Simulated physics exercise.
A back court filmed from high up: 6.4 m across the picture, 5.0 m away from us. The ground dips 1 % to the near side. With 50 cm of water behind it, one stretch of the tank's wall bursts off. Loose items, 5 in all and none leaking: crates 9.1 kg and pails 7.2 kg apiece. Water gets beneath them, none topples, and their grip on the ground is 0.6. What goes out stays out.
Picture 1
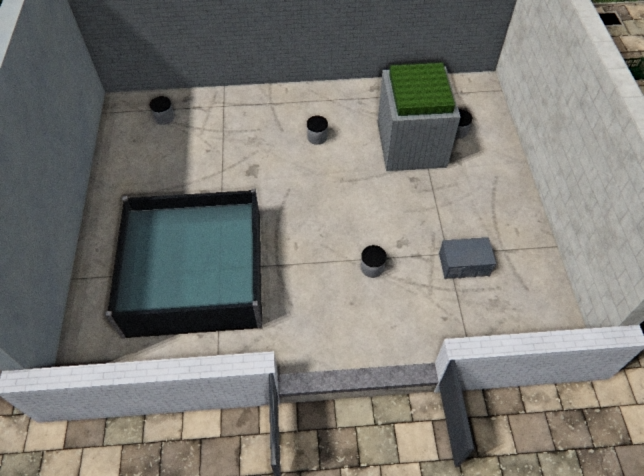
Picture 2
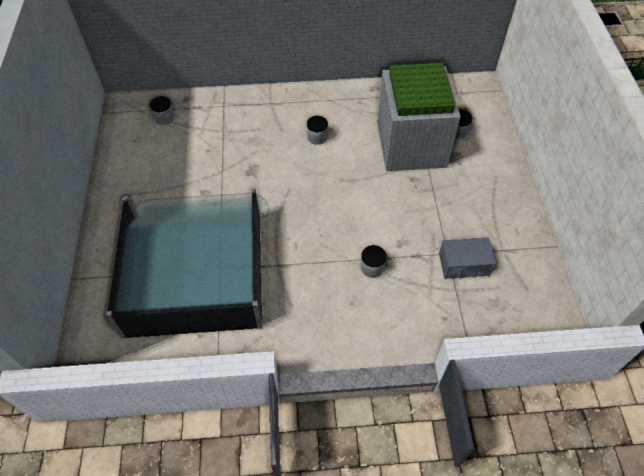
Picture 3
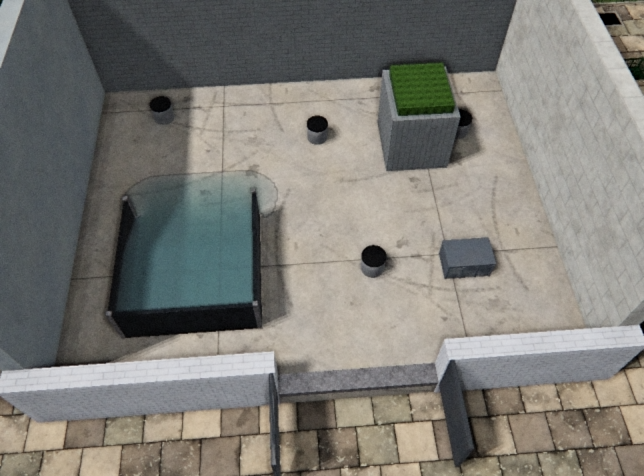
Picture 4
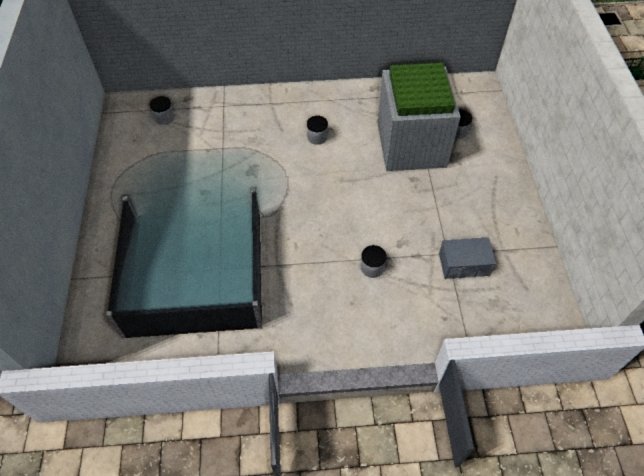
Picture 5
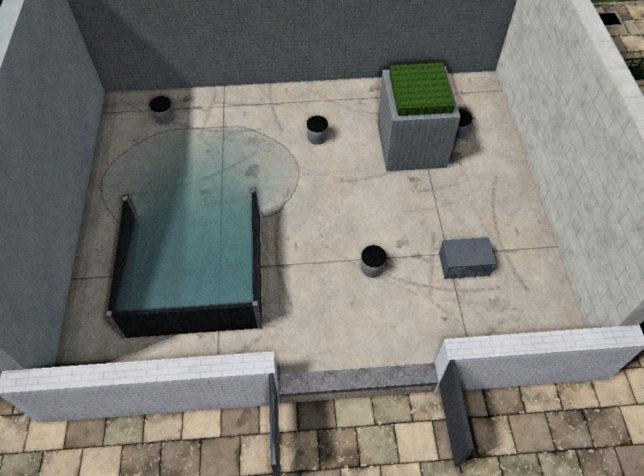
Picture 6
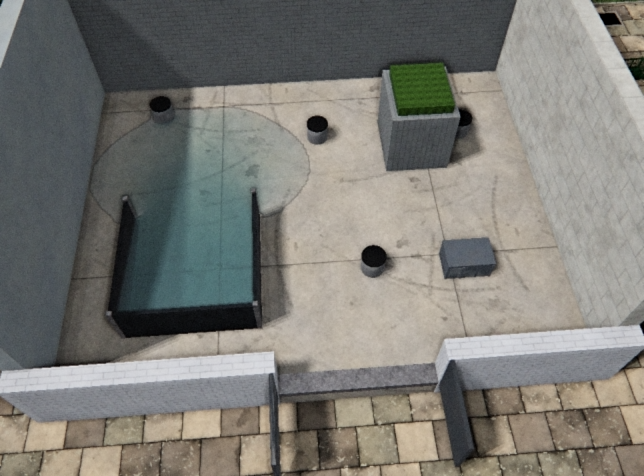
Water spreads in a widening sheet from the tank's open far side across the courtyard floor.
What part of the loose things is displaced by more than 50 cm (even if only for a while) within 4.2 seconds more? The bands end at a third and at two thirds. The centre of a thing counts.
Share: Under a third.
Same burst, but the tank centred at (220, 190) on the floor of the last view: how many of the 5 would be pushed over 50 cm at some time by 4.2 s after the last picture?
Then 1.
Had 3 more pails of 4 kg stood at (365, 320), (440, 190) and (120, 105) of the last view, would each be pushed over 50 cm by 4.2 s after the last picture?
In turn: Under, short of it, past it.
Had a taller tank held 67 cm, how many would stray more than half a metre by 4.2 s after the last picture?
Then 2.
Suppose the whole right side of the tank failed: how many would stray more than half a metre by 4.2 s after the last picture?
In that case 2 of them.
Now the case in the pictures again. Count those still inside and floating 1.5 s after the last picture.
1 of them.
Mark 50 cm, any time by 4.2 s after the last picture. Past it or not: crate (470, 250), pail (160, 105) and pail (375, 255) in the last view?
In that order: Short of it, over, short of it.
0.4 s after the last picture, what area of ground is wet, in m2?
Roughly 10.5 m2.
Then, 0.4 s after the last picture 0 of 5 are over 50 cm from their spots; 0 afloat.
Then, 1.5 s after the last picture 1 of 5 are over 50 cm from their spots; 1 afloat.
Then, 2.8 s after the last picture 1 of 5 are over 50 cm from their spots; 1 afloat.
Then, 4.2 s after the last picture 1 of 5 are over 50 cm from their spots, and 1 have been at some point; 0 afloat.
